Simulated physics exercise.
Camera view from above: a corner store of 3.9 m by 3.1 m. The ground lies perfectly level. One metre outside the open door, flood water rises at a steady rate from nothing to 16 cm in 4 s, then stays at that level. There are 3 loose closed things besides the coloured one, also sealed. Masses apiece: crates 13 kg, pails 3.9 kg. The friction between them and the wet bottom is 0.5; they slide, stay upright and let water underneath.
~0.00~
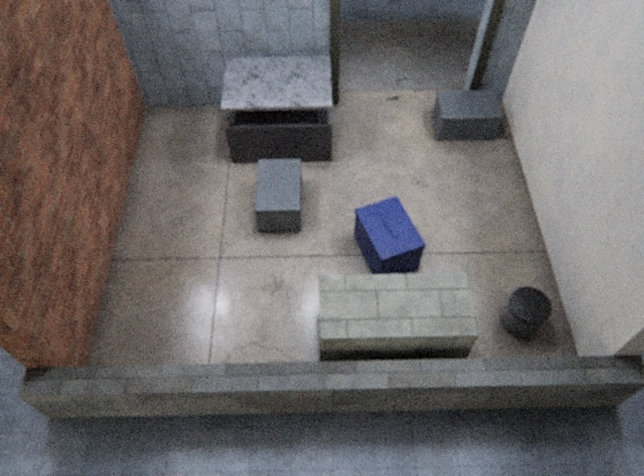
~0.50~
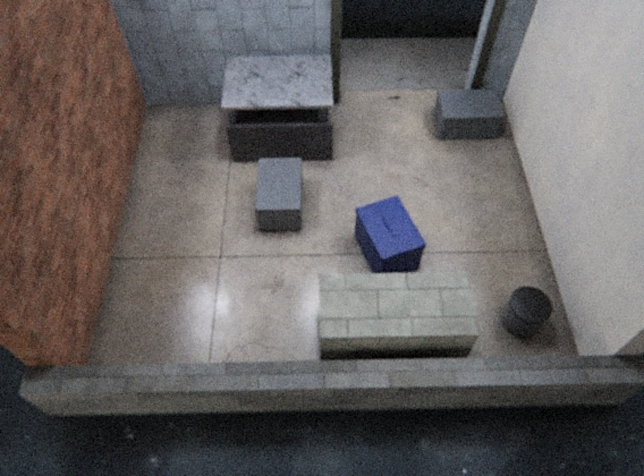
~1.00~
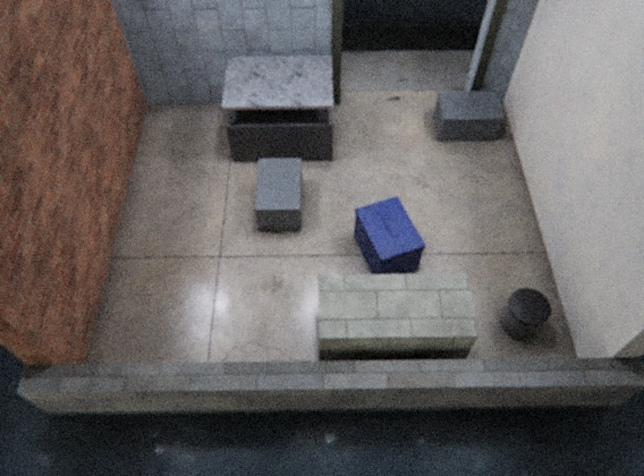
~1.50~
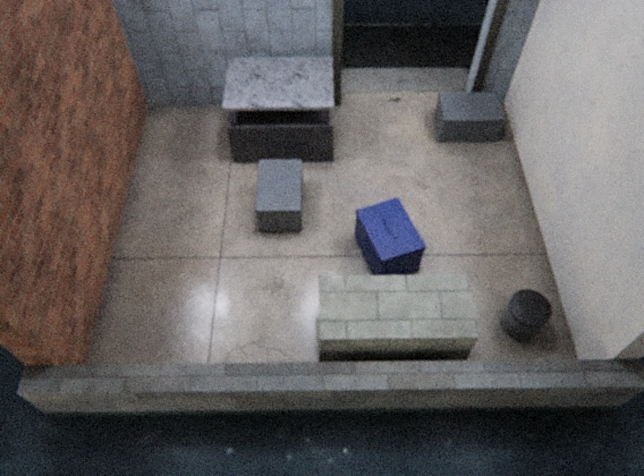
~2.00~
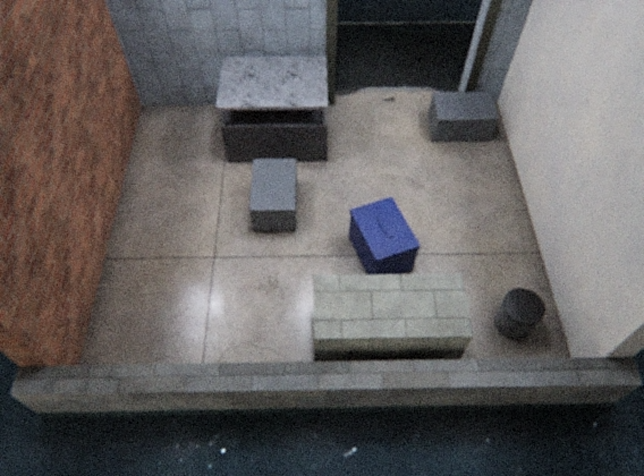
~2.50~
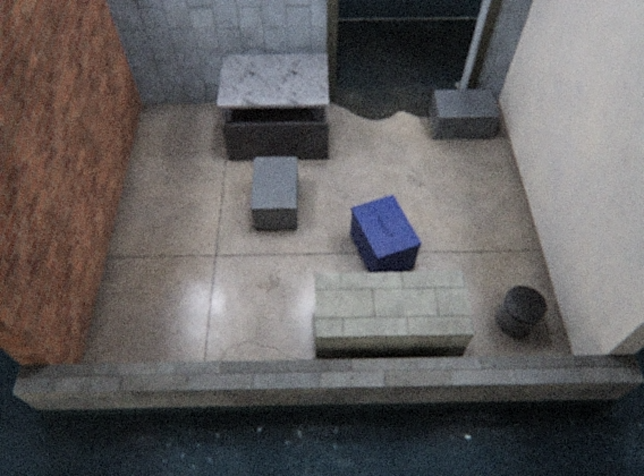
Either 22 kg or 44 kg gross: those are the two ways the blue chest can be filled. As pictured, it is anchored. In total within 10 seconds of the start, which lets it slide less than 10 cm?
Answer: 44 kg, not 22 kg.
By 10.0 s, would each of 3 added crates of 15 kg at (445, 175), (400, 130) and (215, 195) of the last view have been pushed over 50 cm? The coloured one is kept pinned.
Result, in turn - exceeds it; exceeds it; falls shy.
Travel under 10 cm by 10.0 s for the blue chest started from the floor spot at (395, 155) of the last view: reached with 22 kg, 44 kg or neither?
Result: Heavy passes, light fails.
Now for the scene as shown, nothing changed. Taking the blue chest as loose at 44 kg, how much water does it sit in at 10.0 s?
Something like 11 centimetres.
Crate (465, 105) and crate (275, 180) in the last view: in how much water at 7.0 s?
Depth approx. 10 cm / 3 cm.
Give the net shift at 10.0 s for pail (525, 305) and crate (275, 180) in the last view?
Respectively 30 and 10 centimetres.
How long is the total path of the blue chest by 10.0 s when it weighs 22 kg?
I'd say roughly 50 centimetres in all.
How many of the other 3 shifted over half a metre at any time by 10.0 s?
That adds up to 1.
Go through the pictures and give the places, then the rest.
The first picture shows the blue chest at (390, 227) rests on the ground; water covers 0.0 m2; 0 of 4 have shifted.
The second picture shows the blue chest at (390, 226), on the bottom; water covers 0.0 m2; 0 of 4 have shifted.
The third picture shows the blue chest at (390, 227), on the bottom; water covers 0.0 m2; 0 of 4 have shifted.
The fourth picture shows the blue chest at (390, 228) rests on the ground; water covers 0.0 m2; 0 of 4 have shifted.
The fifth picture shows the blue chest at (384, 227), on the bottom; water covers 0.0 m2; 0 of 4 have shifted.
The sixth picture shows the blue chest at (386, 225) rests on the ground; water covers 0.3 m2; 0 of 4 have shifted.
After 3.5 s the blue chest would be 0 cm from its start with 22 kg and 0 cm from its start with 44 kg; 0 cm of water round it then.
After 4.5 s the blue chest would be 0 cm from its start with 22 kg and 0 cm from its start with 44 kg; 3 cm of water round it then.
After 7.0 s the blue chest would be 0 cm from its start with 22 kg and 0 cm from its start with 44 kg; 6 cm of water round it then.
After 10.0 s the blue chest would be 51 cm from its start with 22 kg and 0 cm from its start with 44 kg; 11 cm of water round it then.
